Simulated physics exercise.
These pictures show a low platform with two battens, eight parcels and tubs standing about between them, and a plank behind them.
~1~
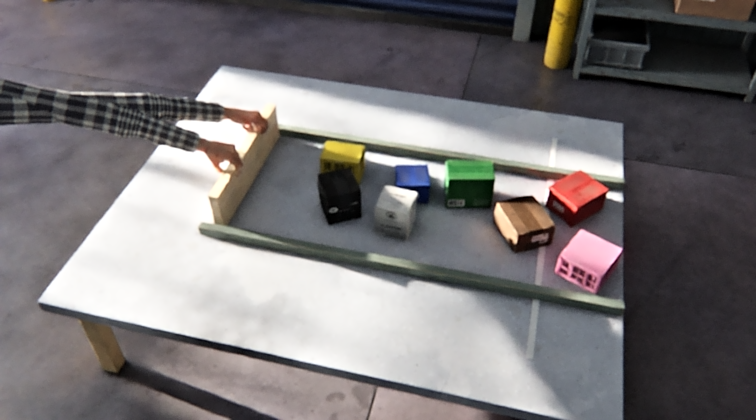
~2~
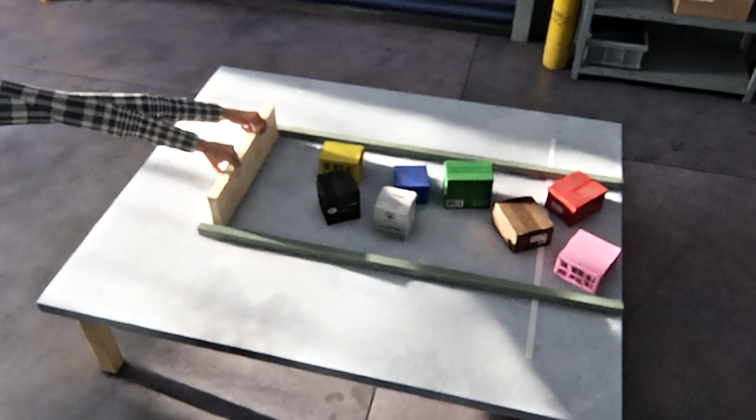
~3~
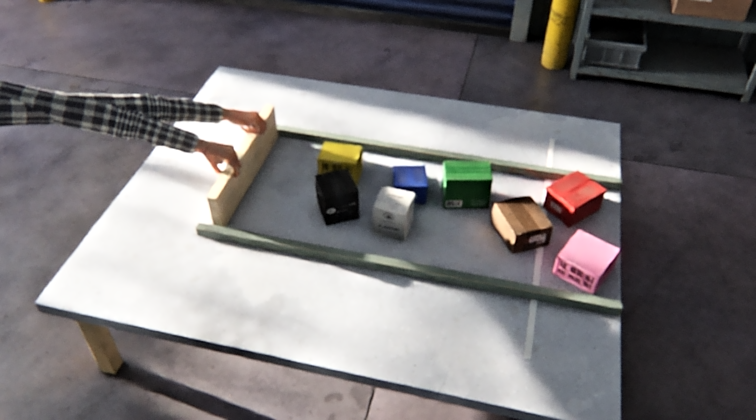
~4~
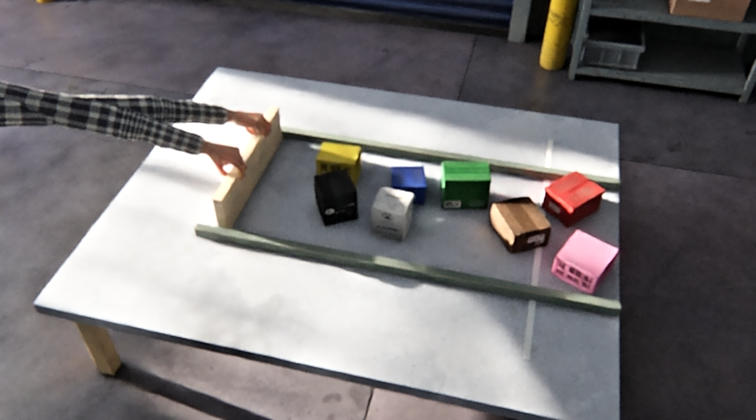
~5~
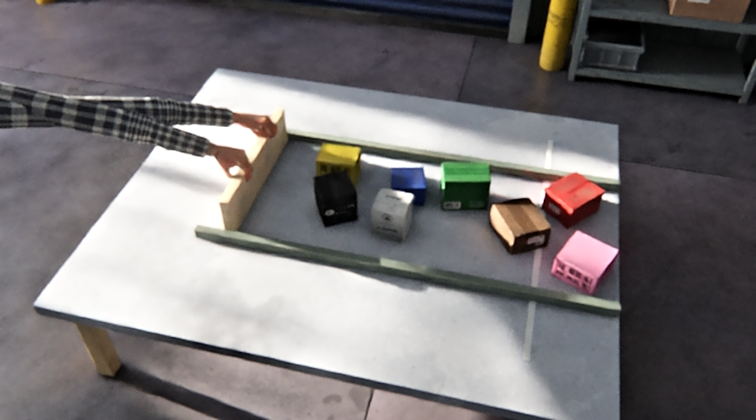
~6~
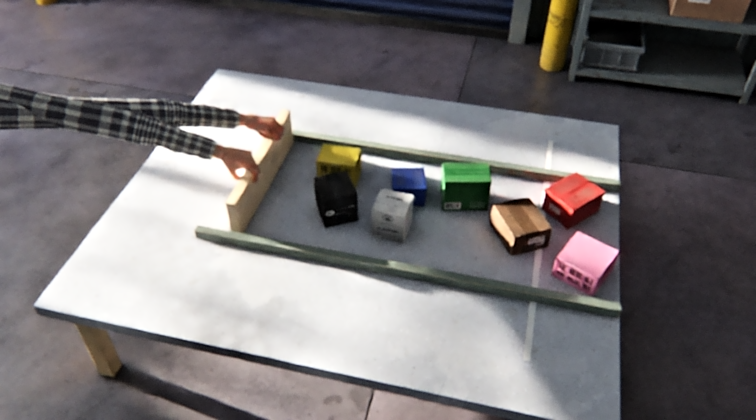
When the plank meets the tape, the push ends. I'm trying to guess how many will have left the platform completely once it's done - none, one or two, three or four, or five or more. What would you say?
I would say three or four leave it.
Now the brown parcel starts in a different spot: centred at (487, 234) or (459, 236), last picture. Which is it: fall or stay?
In that order, it is pushed off; is pushed off.
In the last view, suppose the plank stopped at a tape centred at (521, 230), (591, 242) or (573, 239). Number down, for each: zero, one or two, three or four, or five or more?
Taking the three places in turn: Either three or four, five or more, five or more.
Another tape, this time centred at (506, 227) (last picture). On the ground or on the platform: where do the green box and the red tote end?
The green box remains in place, the red tote goes down.
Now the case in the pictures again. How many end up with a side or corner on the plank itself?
Number in contact with it: 2.
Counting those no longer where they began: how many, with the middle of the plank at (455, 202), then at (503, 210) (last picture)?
First 7, after that 8.
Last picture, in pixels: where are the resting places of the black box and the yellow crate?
In the last picture they sit at about (560, 247) and about (566, 202).
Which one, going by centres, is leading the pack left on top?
Nearest at the end: The blue tote.
Early on, none off yet; pink crate at rest near (585, 263); red tote at rest near (572, 201); brown parcel at rest near (520, 226).
A while later, none off yet; pink crate at rest near (585, 263); red tote travelled a little near (598, 203); brown parcel travelled a little near (528, 228).
Finally, the number that fall off is three or four; lost, green box, red tote and pink crate.
